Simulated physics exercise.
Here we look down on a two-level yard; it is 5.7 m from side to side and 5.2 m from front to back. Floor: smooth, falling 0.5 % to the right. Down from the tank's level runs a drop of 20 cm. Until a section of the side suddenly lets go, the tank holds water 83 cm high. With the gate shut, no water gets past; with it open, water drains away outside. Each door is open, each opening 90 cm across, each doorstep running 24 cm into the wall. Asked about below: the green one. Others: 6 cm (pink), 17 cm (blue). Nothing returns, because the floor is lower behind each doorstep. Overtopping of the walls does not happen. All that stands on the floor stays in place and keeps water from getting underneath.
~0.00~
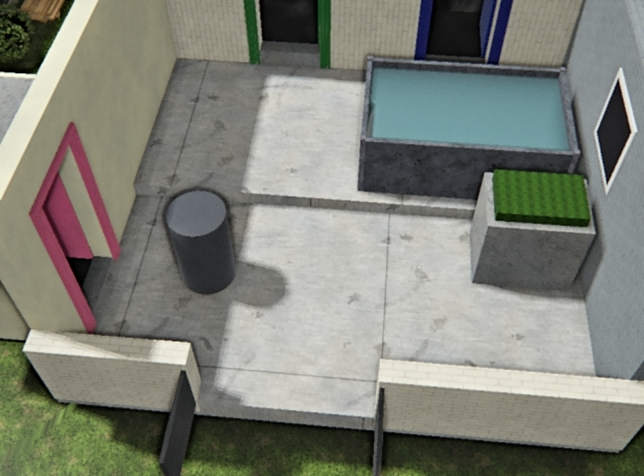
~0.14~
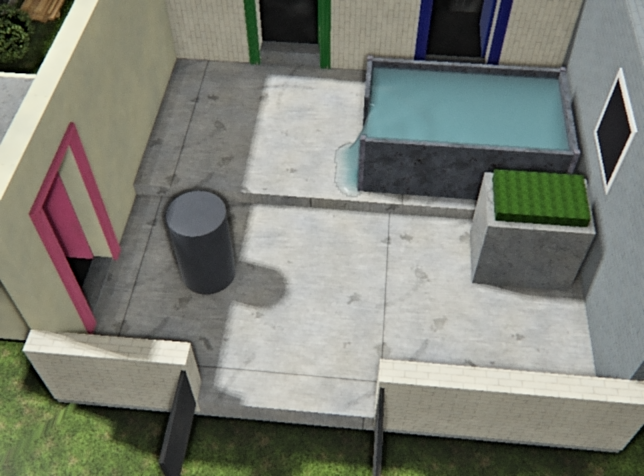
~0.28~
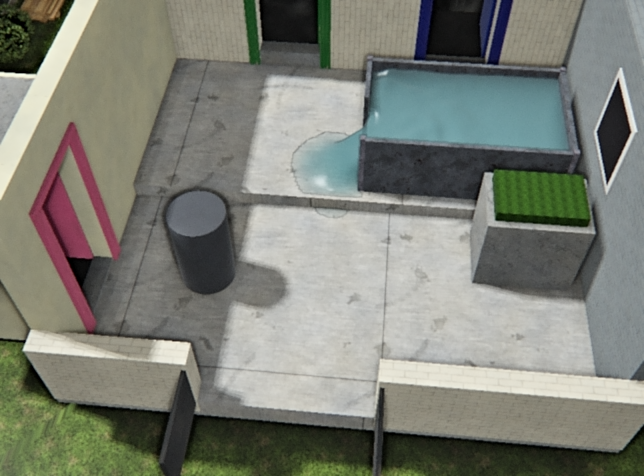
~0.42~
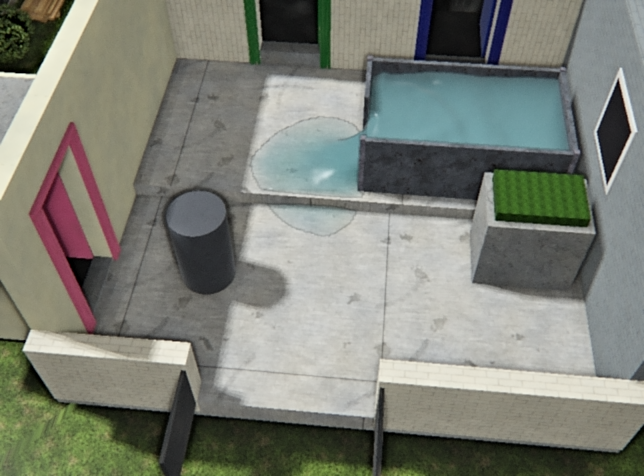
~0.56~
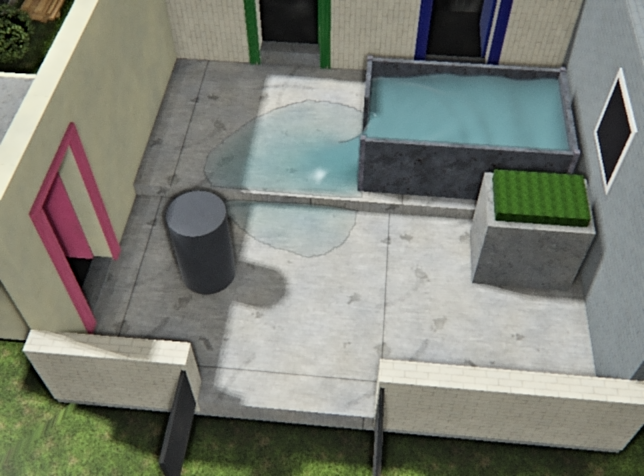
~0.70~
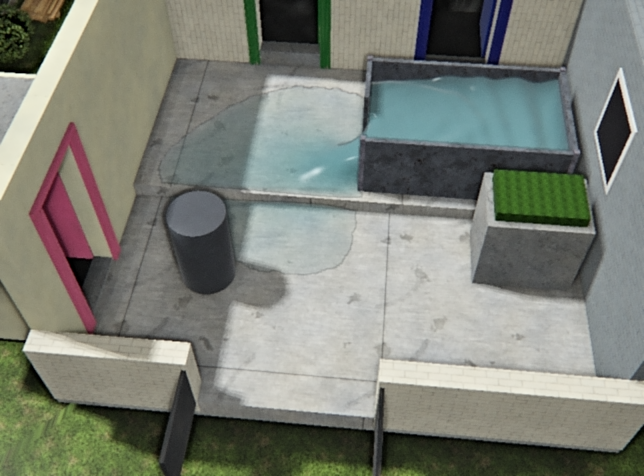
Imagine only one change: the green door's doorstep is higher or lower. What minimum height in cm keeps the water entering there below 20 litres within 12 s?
About 5.5 cm.
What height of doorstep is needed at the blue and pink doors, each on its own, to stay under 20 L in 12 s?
Roughly 9.5 cm for the blue door and roughly 16 cm for the pink door.
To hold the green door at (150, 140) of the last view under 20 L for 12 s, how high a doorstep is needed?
It needs about 24 cm.
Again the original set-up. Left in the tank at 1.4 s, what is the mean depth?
I'd put it at some 60 centimetres on average.
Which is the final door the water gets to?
It's the blue door.
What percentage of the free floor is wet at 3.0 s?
Around 50 per cent of the free floor.
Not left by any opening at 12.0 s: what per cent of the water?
Water still present: Approx. 82 %.
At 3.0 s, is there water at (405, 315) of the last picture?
Looks like it's bone-dry.
After 1.4 s water covers 40 % of the floor, deepest (36 cm) near (344, 172); 6 cm at the green door, 0 litres in over its 23 cm doorstep.
After 3.0 s water covers 50 % of the floor, deepest (31 cm) near (136, 198); 12 cm at the green door, 0 litres in over its 23 cm doorstep.
After 12.0 s water covers 95 % of the floor, deepest (14 cm) near (571, 265); 6 cm at the green door, 0 litres in over its 23 cm doorstep.
At the green door as built, the water arrived by 1.1 s and peaked near 12 cm at 3.0 s.
With a doorstep of 5 cm, 27 litres would have come in within the 12 s; with 6 cm, 16 litres. So under 20 litres takes about 5.5 cm.
